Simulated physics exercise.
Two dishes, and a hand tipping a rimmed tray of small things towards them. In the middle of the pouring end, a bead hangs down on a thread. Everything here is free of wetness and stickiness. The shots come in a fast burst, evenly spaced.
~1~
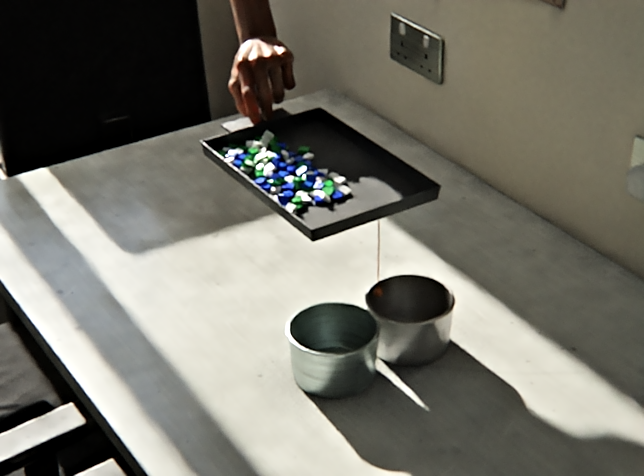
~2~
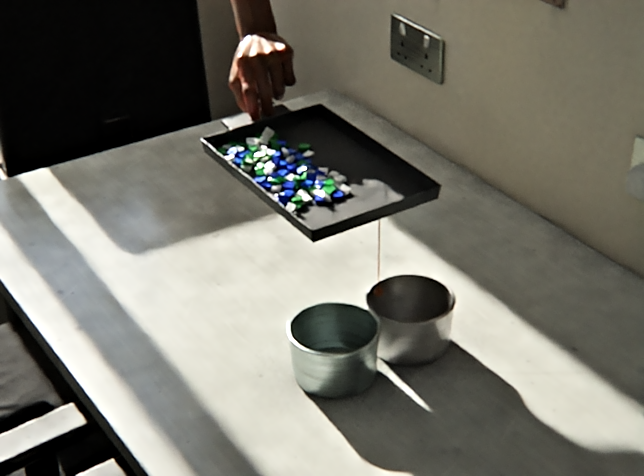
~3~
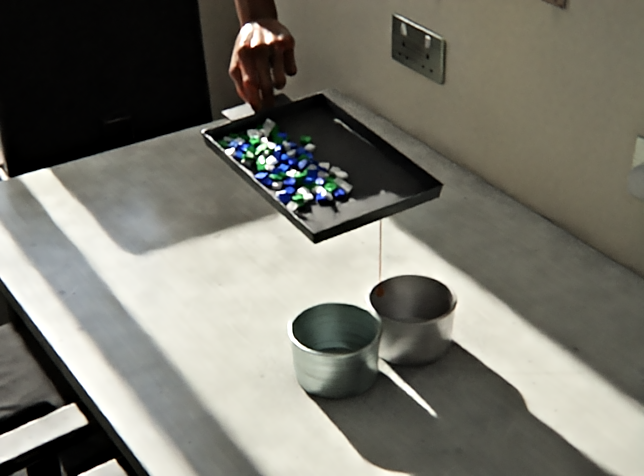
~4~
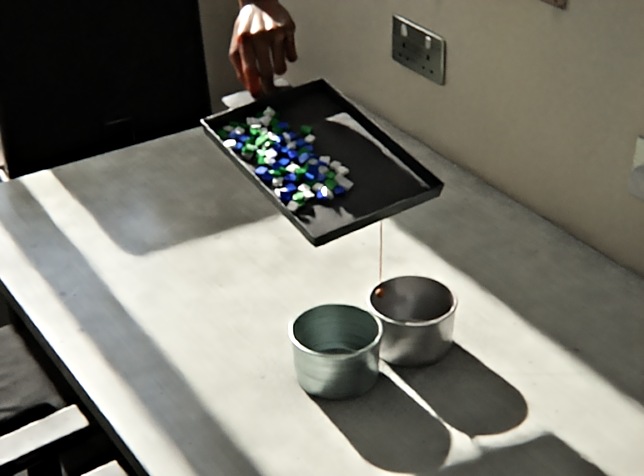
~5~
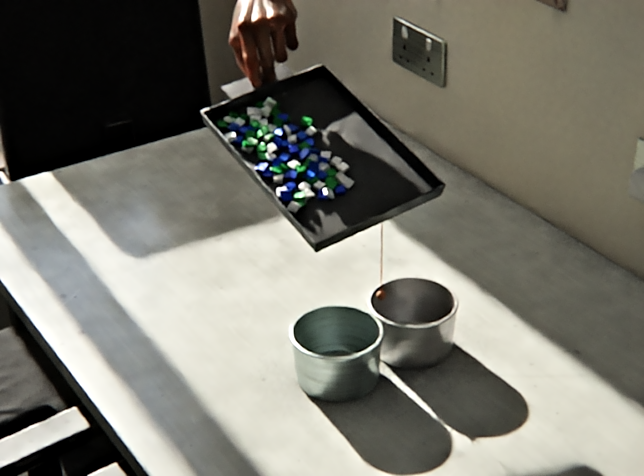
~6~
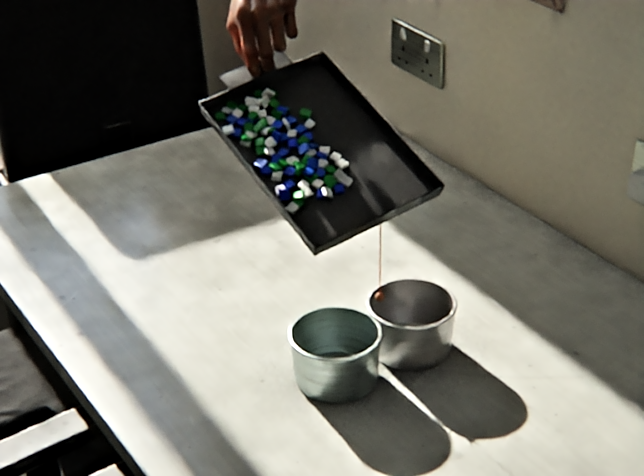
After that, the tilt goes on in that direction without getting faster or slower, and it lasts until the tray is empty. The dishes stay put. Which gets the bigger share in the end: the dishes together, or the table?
Most of the load will land in the dishes.
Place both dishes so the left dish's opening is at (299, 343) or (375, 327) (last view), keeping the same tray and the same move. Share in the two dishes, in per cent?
Around 80 and around 40 per cent, in that order.
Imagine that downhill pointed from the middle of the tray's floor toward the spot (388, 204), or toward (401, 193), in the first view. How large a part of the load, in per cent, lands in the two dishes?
Well, 60 percent for one and then 70 percent for the other.
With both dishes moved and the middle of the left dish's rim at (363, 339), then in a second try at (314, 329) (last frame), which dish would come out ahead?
Result, try one: The dish further left; try two: The dish further left.
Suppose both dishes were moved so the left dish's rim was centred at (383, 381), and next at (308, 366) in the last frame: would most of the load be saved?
Result, first setup: A minority share; second setup: A majority share.
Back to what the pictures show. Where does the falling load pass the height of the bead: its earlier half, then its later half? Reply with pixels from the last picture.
I'd say around (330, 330) at first, then around (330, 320).
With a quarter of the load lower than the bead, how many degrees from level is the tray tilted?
85°, roughly.
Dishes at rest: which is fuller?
Fuller: The left dish.
Soon, tray tipped steeply; nearly all on the tray; a stray few in the air.
A while on, tray tipped past a quarter turn; about half on the tray; about a third in the left dish; a small part outside both; a small part in the air.
Towards the end, tray tipped past a quarter turn; nearly all in the left dish; a small part outside both.
Finally, tray tipped past a quarter turn; nearly all in the left dish; none in the right dish; a small part outside both.
